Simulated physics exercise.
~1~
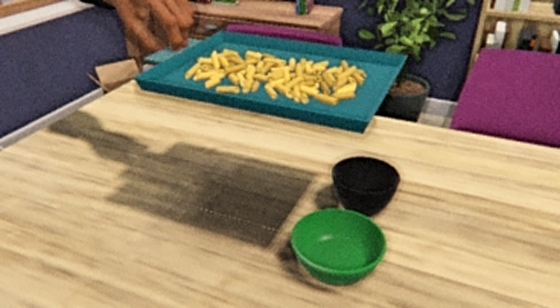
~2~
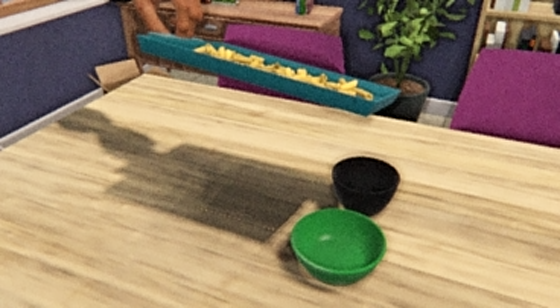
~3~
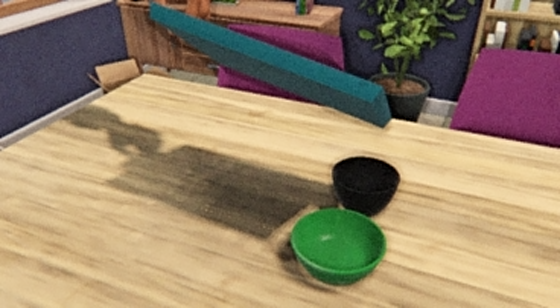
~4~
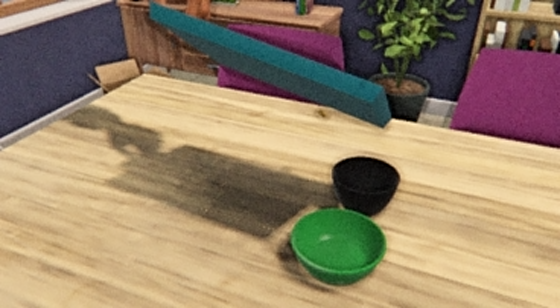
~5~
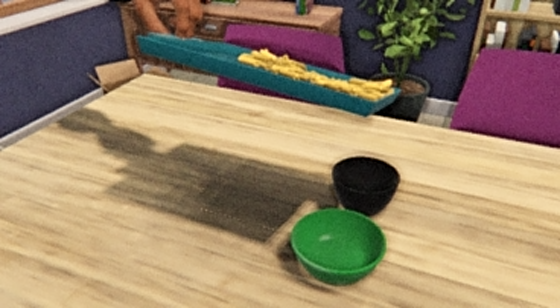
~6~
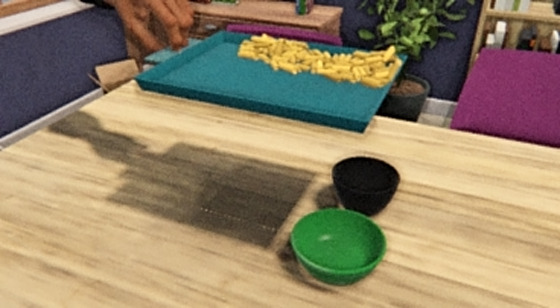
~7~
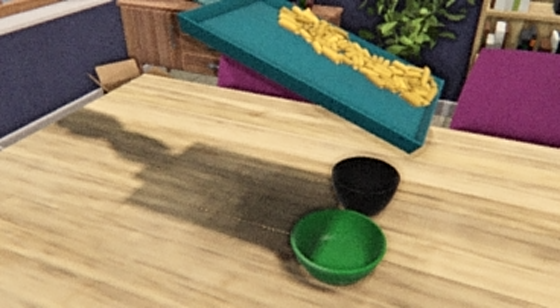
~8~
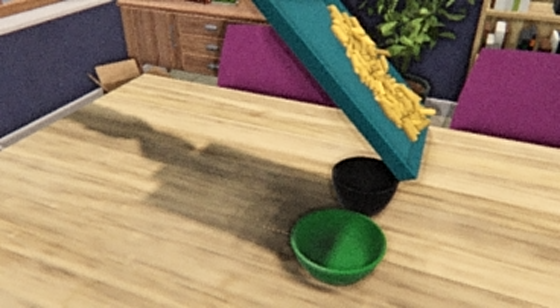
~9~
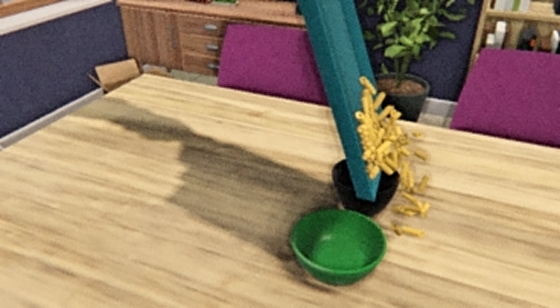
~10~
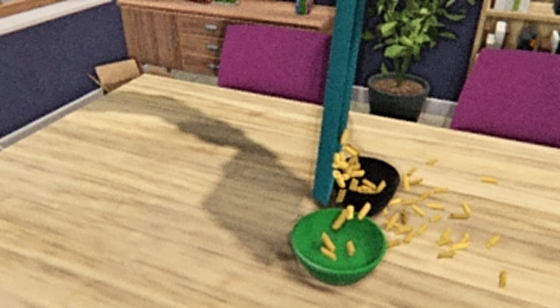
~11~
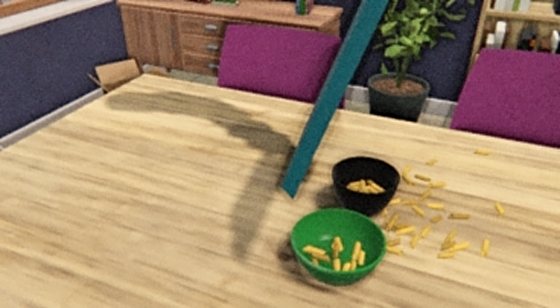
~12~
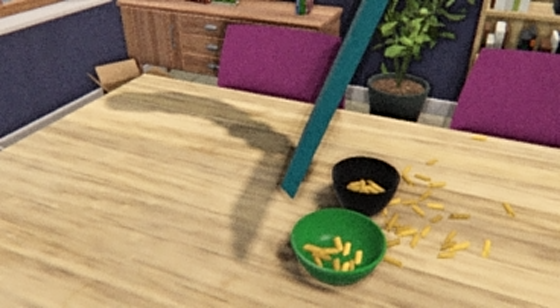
Dry pasta spilled from a teal tray that tilted, levelled out, then moved right and tipped steeply over a wooden table, scattering about half the pieces across the tabletop while the rest settled in the black bowl and, fewer, the green one.
